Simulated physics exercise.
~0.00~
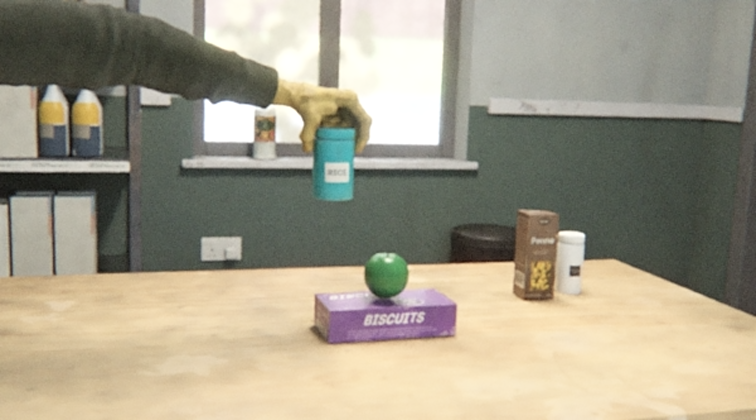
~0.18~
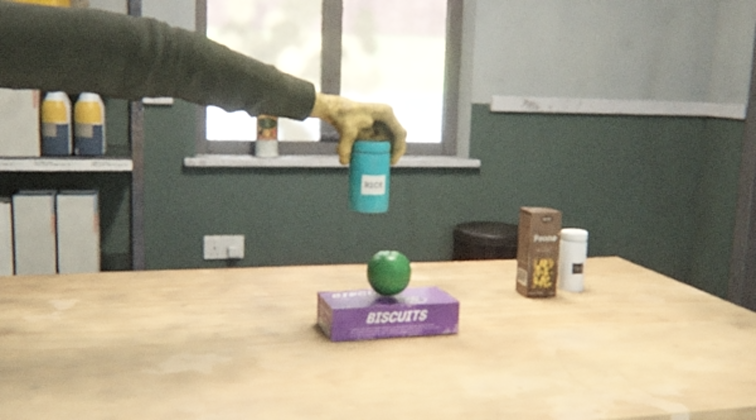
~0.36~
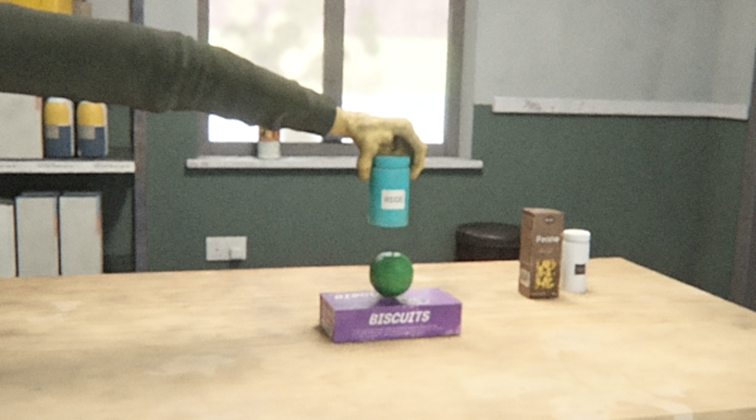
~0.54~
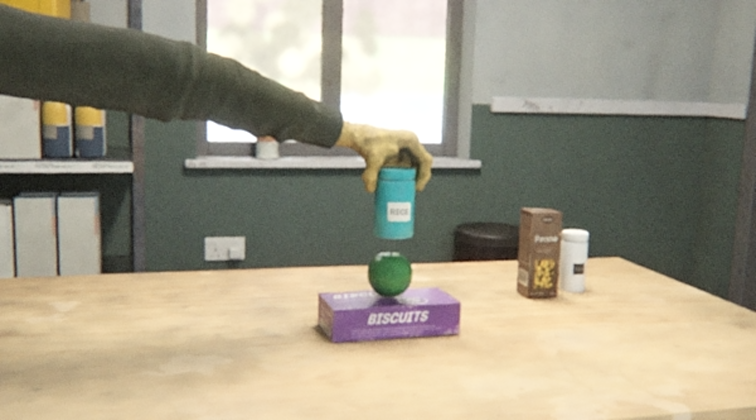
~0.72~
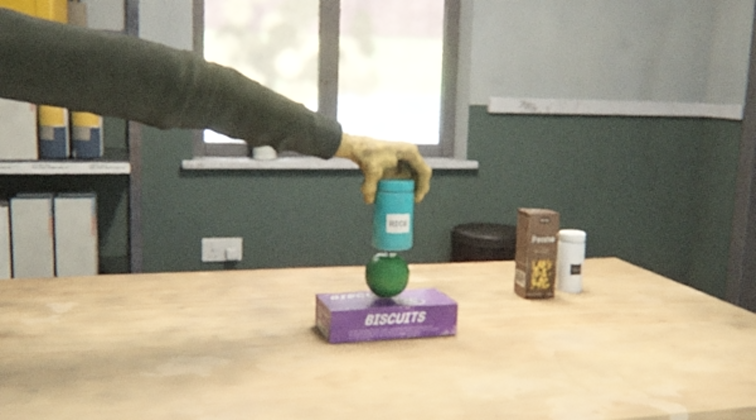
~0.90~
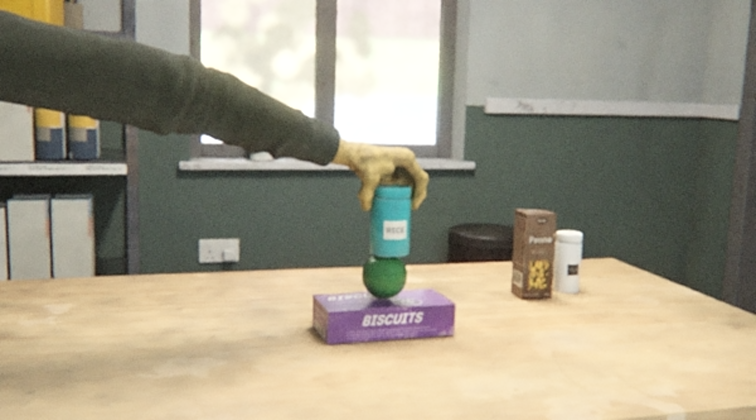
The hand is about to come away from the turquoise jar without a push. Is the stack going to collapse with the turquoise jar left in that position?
Yes, it collapses.
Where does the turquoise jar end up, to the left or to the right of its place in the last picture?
It shifts to the viewer's right.
Around 1.40 s, turquoise jar now fallen.
Around 1.60 s, things are still on the move.
Finally (4.0 s), fallen, turquoise jar; the other 4 still in place. Final places as the last picture's camera would see them, turquoise jar near (526, 306). The pile loses its balance.
